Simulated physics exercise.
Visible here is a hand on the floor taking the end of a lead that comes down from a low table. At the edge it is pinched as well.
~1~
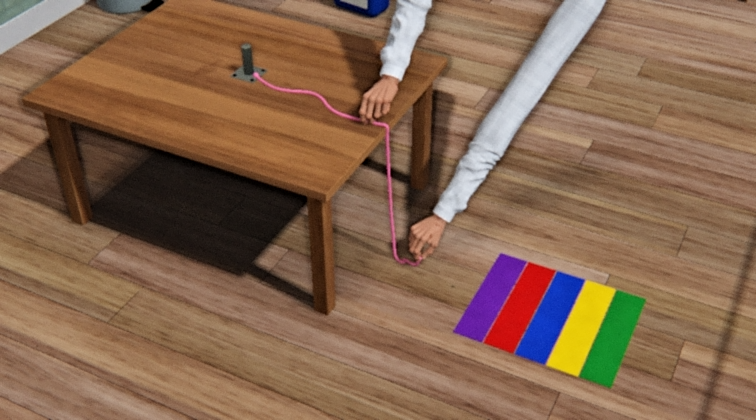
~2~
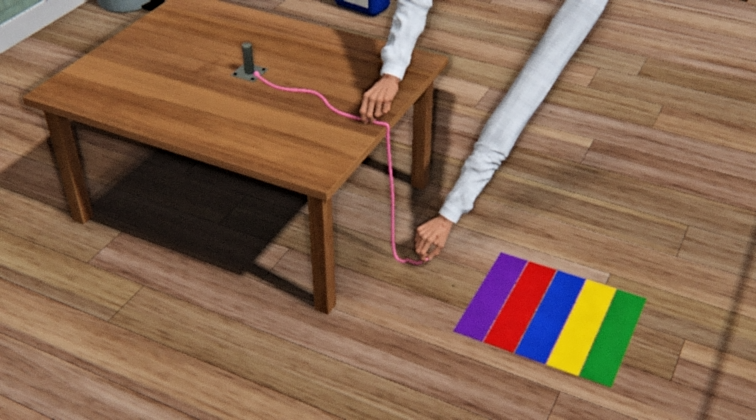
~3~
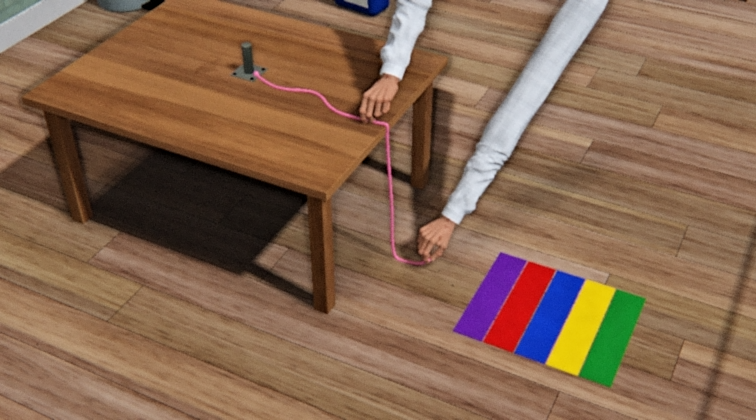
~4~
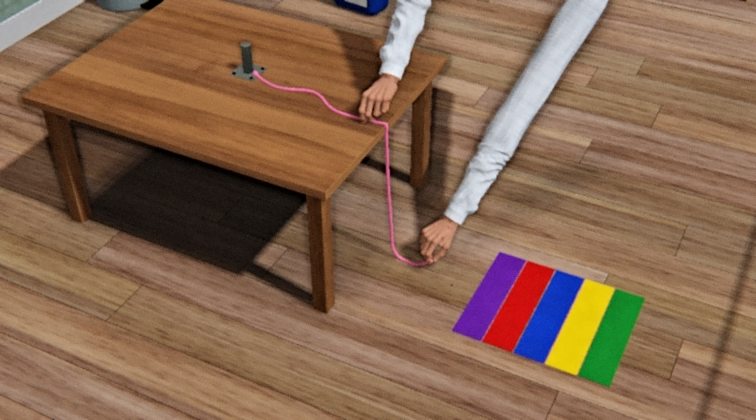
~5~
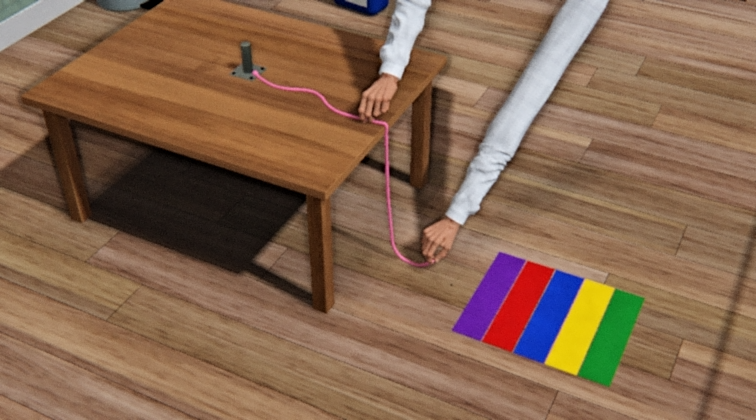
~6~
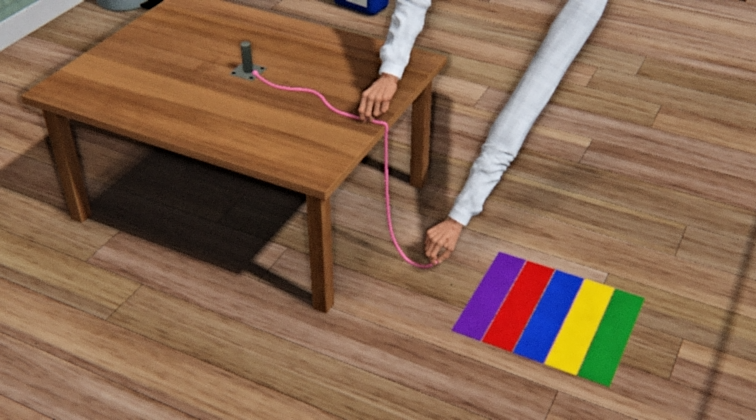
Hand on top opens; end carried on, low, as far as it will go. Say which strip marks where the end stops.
The red strip marks it.
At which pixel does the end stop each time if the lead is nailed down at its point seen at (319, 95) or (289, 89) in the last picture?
The two answers, in sequence: (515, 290) and (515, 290).
Soon after, end near (470, 273); short of the strips.
Then, end near (501, 284); over purple.
At full stretch, end near (519, 290); over red. It halts on the red strip.
